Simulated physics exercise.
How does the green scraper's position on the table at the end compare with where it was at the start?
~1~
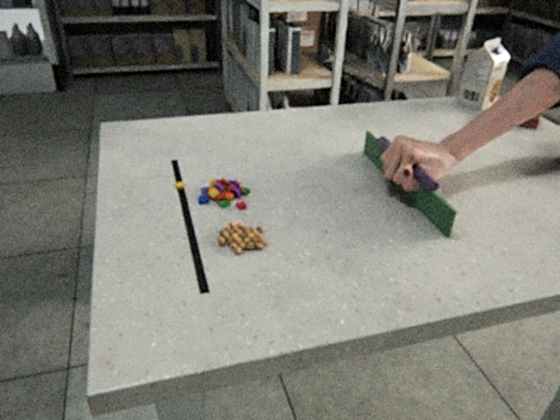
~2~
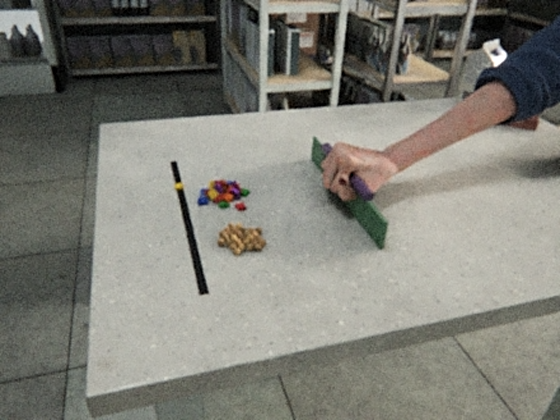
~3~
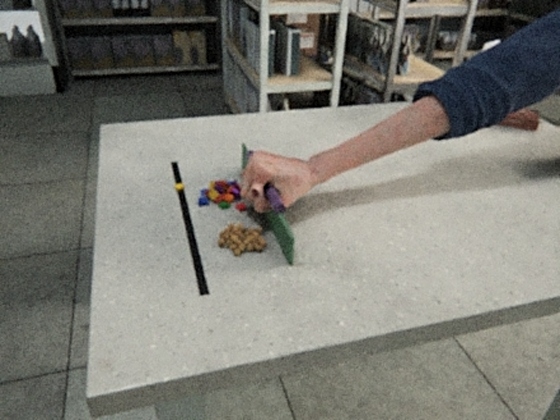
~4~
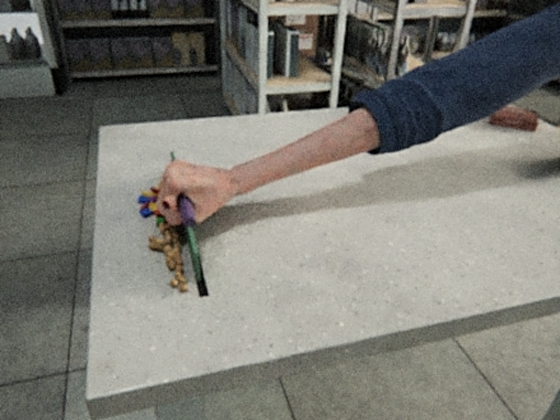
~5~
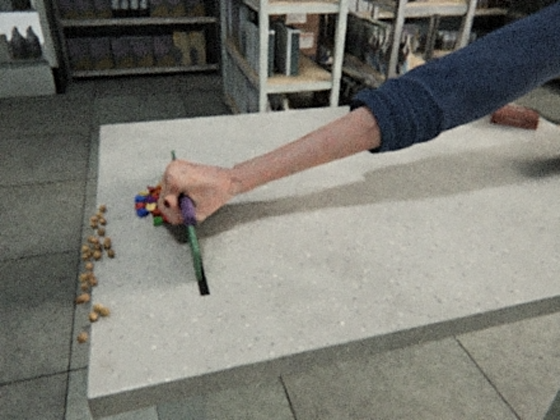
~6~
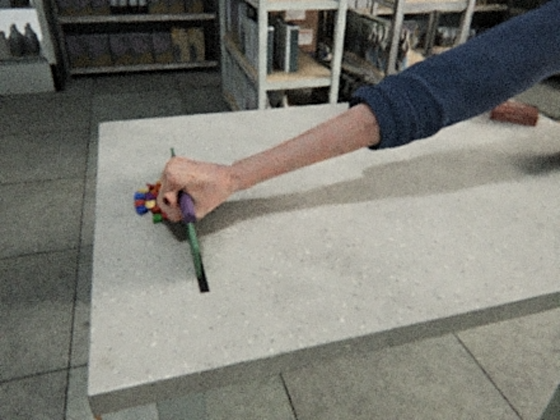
At the start the scraper is over on the right part of the table, well away from the small pieces. By the end it is far to the left, resting at the strip of black tape.
